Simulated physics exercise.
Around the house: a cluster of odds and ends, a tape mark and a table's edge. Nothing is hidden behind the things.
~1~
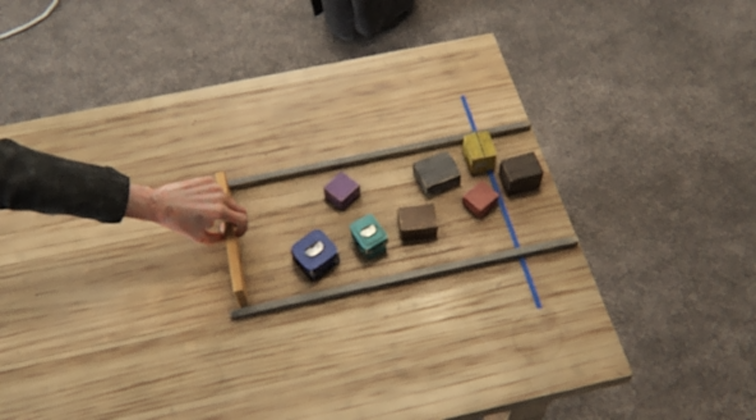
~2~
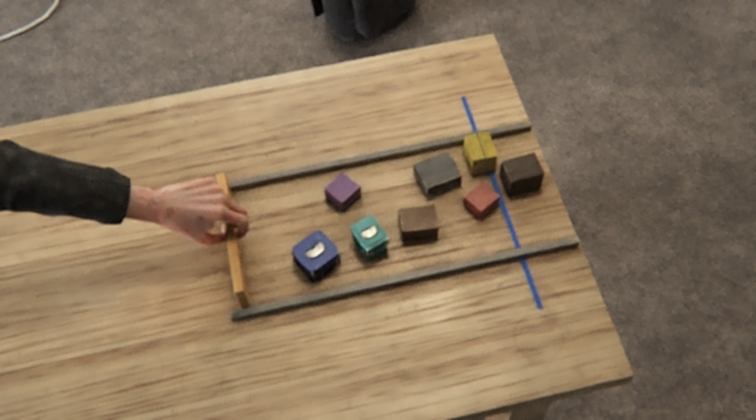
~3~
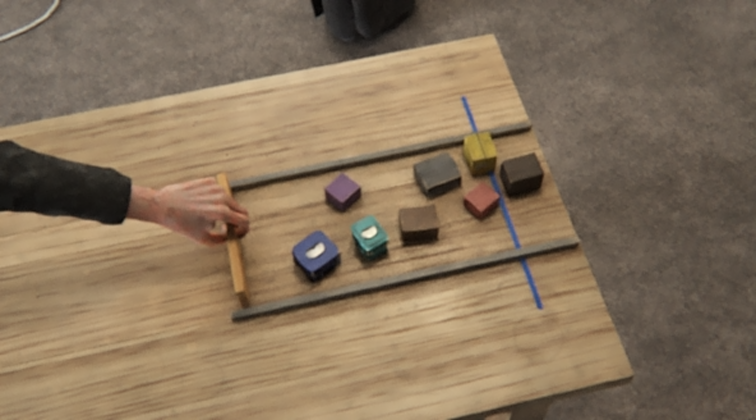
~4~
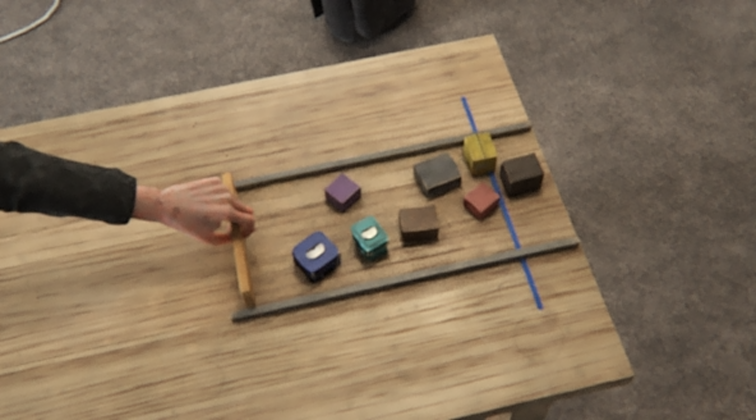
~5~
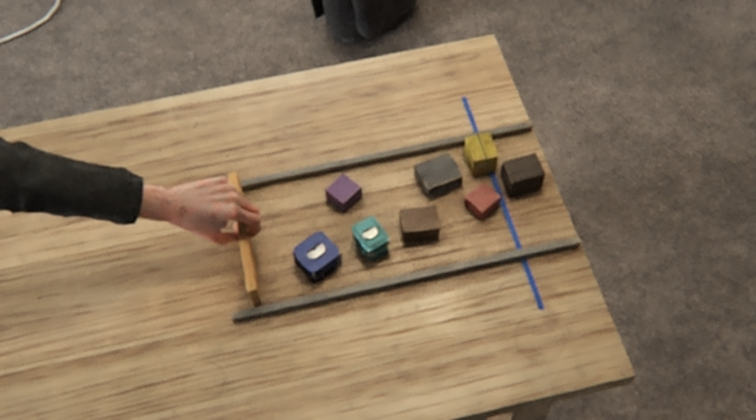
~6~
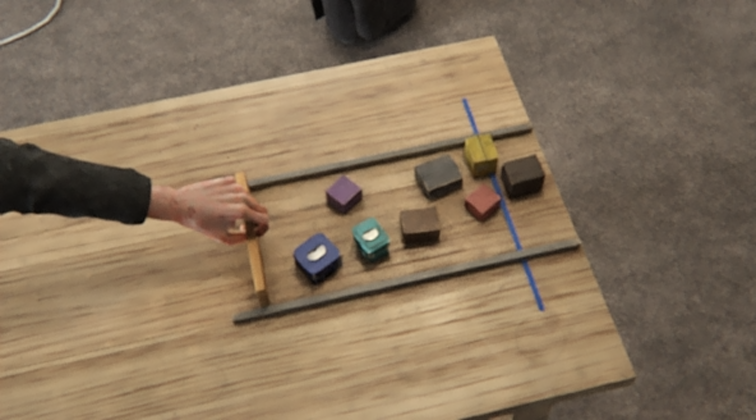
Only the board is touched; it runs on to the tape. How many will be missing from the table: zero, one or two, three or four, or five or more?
The number that fall off is three or four.
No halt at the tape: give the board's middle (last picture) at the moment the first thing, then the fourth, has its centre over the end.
At (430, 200) for the first, at (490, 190) for the fourth.
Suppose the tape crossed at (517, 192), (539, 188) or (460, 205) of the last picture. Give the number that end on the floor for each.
Try by try, 6, 6 and 1.
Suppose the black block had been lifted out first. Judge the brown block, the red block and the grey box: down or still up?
The brown block goes over, the red block goes over, the grey box is kept.
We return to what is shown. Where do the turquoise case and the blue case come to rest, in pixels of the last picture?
First (551, 193), then (530, 220).
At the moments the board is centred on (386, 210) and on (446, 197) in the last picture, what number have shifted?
First 5, then 8.
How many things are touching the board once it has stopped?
It touches 2.
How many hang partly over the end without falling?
The number is 2.
A little later, none off yet; black block at rest near (523, 176); yellow box at rest near (481, 155); red block at rest near (483, 202).
Next, none off yet; black block shifted about its own width near (548, 160); yellow box shifted a little near (492, 153); red block shifted well along near (528, 184).
When it is over, the number that fall off is three or four; down, brown block, red block, yellow box and black block.
